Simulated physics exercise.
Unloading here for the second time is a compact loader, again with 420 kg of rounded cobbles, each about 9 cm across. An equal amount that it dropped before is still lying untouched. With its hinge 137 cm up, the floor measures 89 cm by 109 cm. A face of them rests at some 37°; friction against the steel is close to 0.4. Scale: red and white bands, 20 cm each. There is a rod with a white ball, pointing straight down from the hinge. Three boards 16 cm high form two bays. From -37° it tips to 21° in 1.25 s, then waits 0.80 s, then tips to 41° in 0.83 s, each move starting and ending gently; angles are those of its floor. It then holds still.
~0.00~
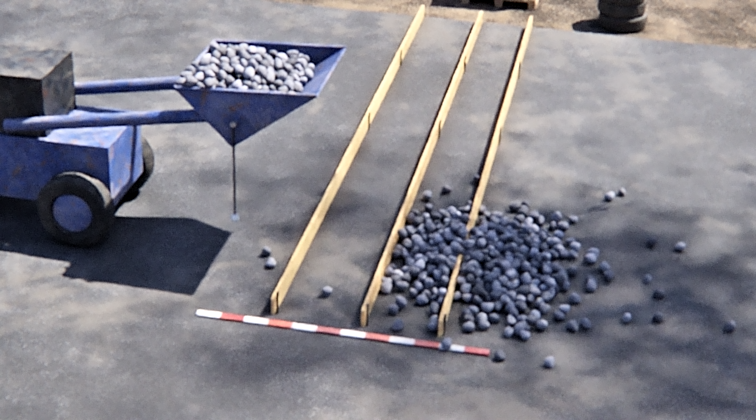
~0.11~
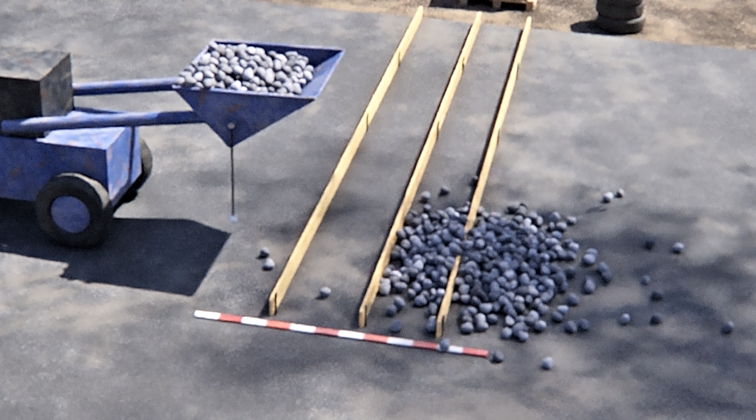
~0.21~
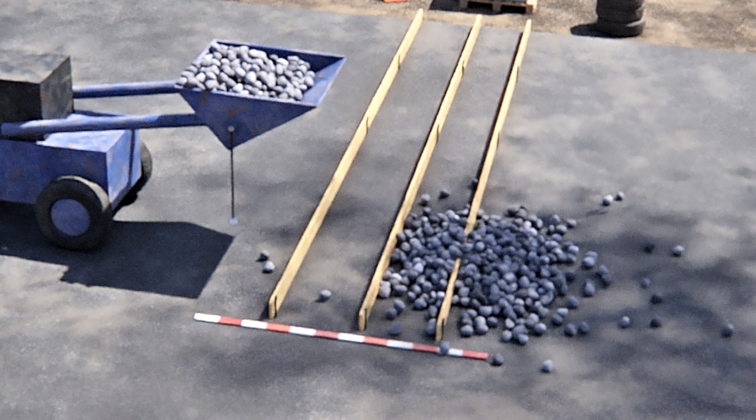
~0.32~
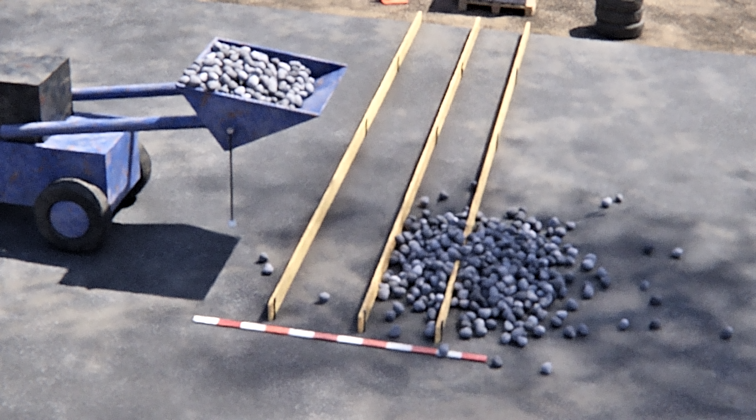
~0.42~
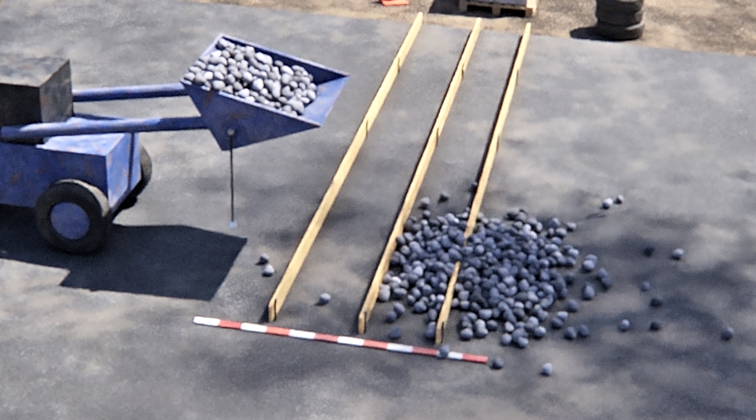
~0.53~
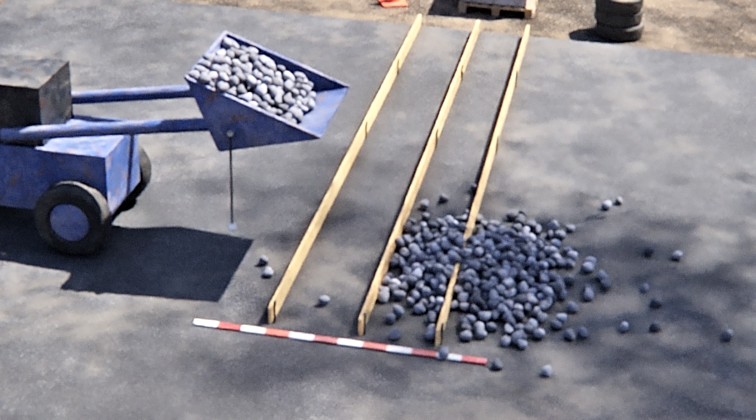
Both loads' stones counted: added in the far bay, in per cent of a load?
17 per cent.
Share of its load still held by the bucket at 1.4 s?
Held: Around 85 % of the load.
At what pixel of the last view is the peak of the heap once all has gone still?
About (365, 233).
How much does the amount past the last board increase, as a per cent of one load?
My estimate is about 0 per cent of a load.
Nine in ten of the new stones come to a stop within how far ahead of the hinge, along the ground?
I'd say close to 140 centimetres ahead of it.
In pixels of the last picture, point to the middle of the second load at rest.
Their centre rests close to (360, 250).
After 0.9 s the floor is at 12°; in per cent of one load, 100 in the bucket, 38 in the far bay, 62 past the last board; the foremost stones are at (656, 283).
After 1.4 s the floor is at 21°; in per cent of one load, 85 in the bucket, 1 short of the bays, 15 in the near bay, 38 in the far bay, 62 past the last board; the foremost stones are at (656, 283).
After 3.3 s the floor is at 41°; in per cent of one load, 0 in the bucket, 84 in the near bay, 55 in the far bay, 62 past the last board; the foremost stones are at (656, 283).
After 6.0 s the floor is at 41°; in per cent of one load, 0 in the bucket, 84 in the near bay, 55 in the far bay, 62 past the last board; the foremost stones are at (656, 283). Net gain in the far bay, 17.
